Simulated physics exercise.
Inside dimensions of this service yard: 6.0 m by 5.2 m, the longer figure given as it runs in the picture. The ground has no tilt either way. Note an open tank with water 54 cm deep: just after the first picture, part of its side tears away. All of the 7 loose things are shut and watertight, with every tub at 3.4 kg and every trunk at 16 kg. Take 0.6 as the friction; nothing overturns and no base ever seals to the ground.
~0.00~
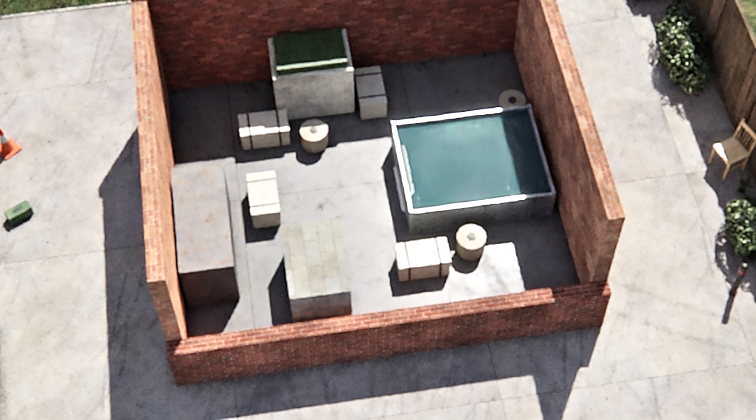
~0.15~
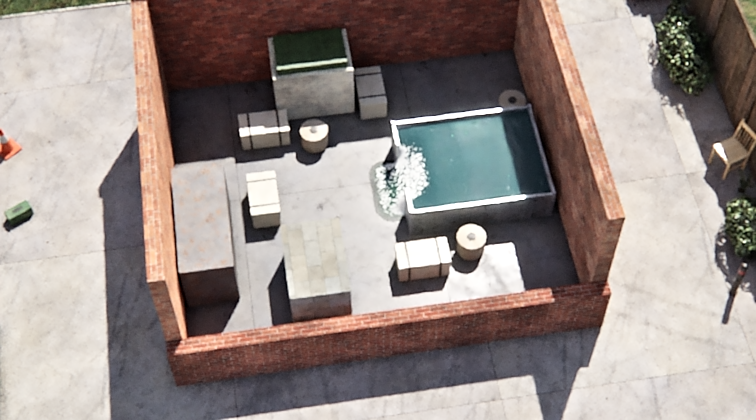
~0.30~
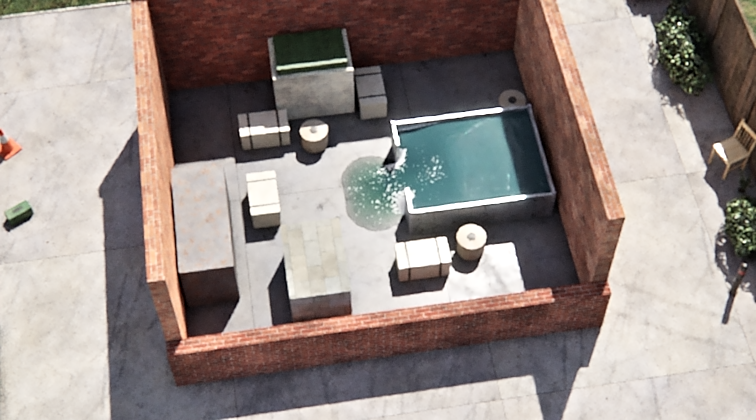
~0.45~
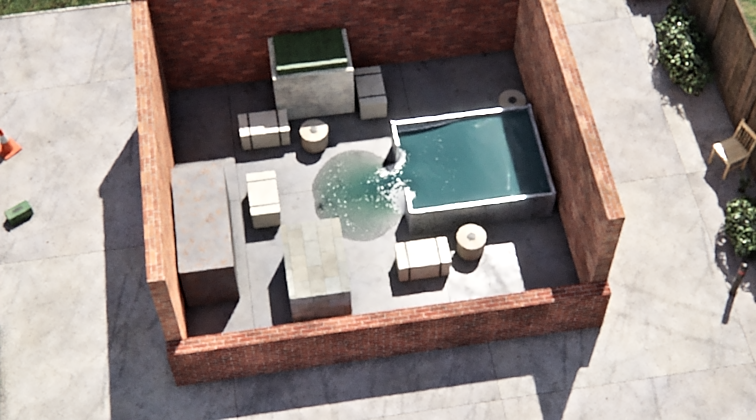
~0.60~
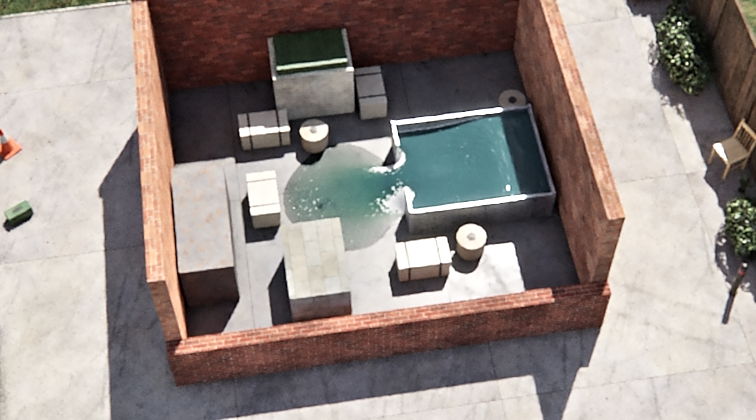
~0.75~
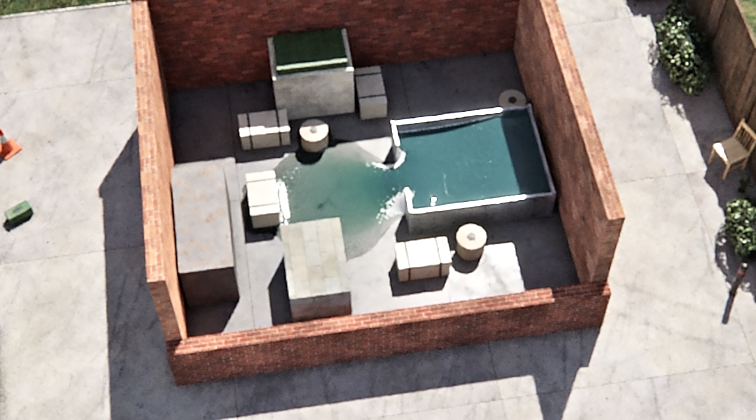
Water bursts through the left side of a pale-rimmed, blue-green tank in a red-brick-walled yard, seen from high above by a camera that stays still. Cream blocks, round pale drums, large grey boxes and a green-topped container stand around it on grey paving, with shrubs and a chair outside at right. Foaming at first, the water spreads leftward in a widening greenish sheet among the objects, which stay put.
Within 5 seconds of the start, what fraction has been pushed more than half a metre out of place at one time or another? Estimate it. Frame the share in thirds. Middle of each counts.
The fraction sits in the middle, a third or more yet beneath two thirds.
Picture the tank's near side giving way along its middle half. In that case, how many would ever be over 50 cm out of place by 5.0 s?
In that case the number is 2.
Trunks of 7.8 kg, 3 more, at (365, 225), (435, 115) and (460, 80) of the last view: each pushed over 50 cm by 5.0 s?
Note, in sequence: Over threshold; under threshold; under threshold.
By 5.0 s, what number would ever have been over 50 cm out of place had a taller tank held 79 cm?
Then 3 of them.
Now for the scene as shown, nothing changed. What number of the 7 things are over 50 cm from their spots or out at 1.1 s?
I count 0 of them.
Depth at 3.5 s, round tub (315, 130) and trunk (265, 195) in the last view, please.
Depths: Near 11 cm, then near 14 cm.
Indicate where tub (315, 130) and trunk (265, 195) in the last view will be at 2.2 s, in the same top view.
I'd say close to (284, 116) and close to (241, 179).
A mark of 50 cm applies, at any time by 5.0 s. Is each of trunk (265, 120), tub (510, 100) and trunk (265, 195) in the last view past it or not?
Beyond the mark, within the mark, beyond the mark.
After 1.1 s 0 of 7 are over 50 cm from their spots; 0 afloat.
After 2.2 s 1 of 7 are over 50 cm from their spots; 2 afloat.
After 3.5 s 3 of 7 are over 50 cm from their spots; 3 afloat.
After 5.0 s 3 of 7 are over 50 cm from their spots, and 3 have been at some point; 3 afloat.
